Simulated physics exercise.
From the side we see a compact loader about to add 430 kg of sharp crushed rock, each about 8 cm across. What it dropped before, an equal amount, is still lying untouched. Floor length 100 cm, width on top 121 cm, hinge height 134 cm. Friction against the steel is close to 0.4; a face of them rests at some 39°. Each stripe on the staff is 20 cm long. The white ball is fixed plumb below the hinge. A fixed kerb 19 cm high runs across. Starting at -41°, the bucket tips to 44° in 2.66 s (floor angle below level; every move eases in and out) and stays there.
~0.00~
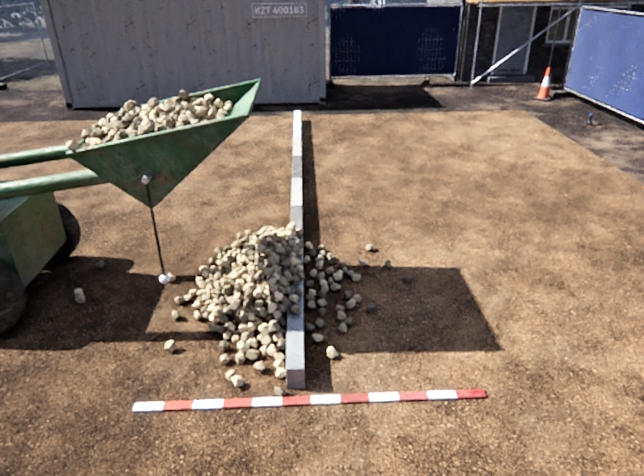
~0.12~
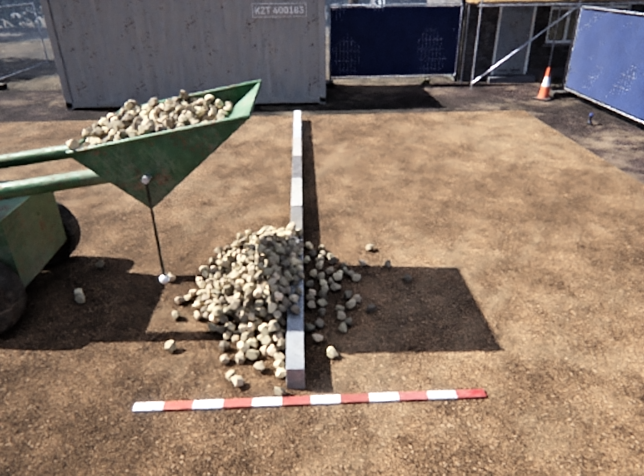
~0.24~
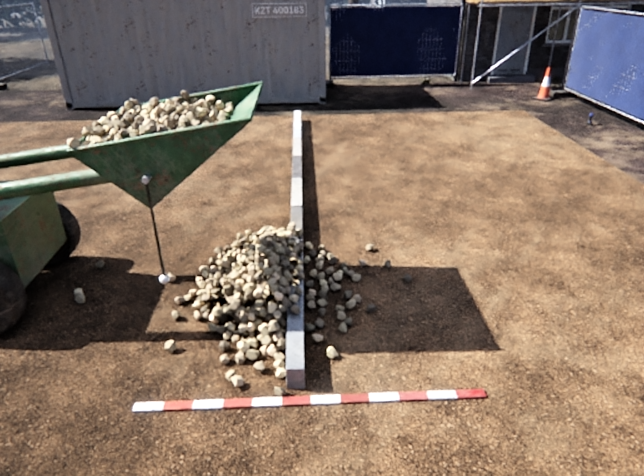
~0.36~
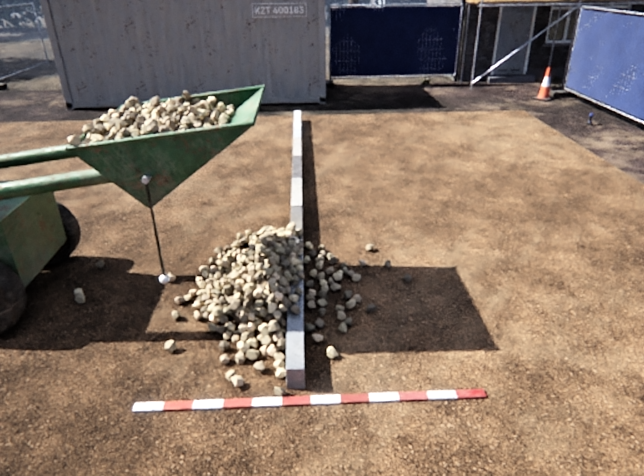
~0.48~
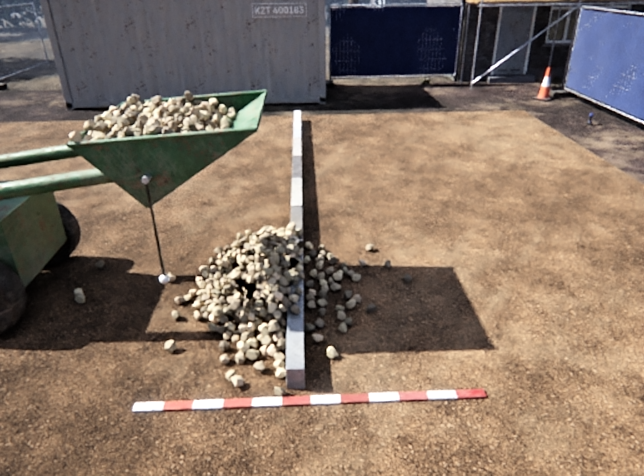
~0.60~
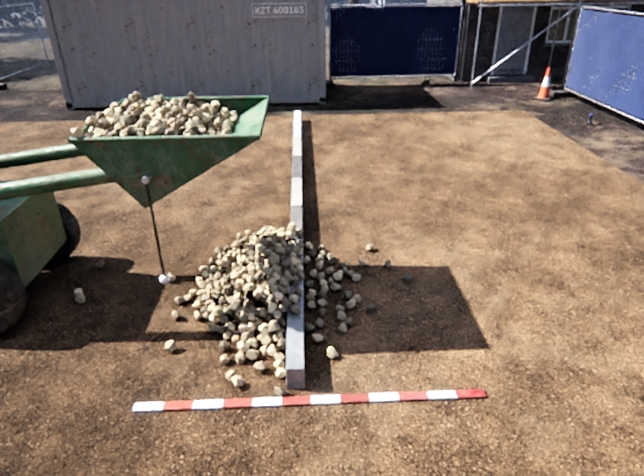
On brown ground, a green bucket full of stones slowly levels beside a heaped kerb.
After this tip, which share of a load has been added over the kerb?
Close to 39 parts in a hundred.
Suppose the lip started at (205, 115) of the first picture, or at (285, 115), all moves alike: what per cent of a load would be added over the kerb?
Near 5 per cent from the first place, 85 from the second.
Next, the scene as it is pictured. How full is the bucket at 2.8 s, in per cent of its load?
It holds some 10 per cent.
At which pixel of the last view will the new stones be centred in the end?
Their middle is at about (280, 268).
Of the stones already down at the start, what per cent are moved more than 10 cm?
Roughly 5 per cent of them.
After 2.0 s the floor is at 31°; in per cent of one load, 98 in the bucket, 95 on this side of the kerb, 8 over the kerb; the foremost stones are at (370, 275).
After 2.8 s the floor is at 44°; in per cent of one load, 11 in the bucket, 159 on this side of the kerb, 30 over the kerb; the foremost stones are at (372, 262).
After 3.1 s the floor is at 44°; in per cent of one load, 0 in the bucket, 158 on this side of the kerb, 42 over the kerb; the foremost stones are at (387, 264).
After 5.8 s the floor is at 44°; in per cent of one load, 0 in the bucket, 154 on this side of the kerb, 46 over the kerb; the foremost stones are at (386, 254). Net gain over the kerb, 39.
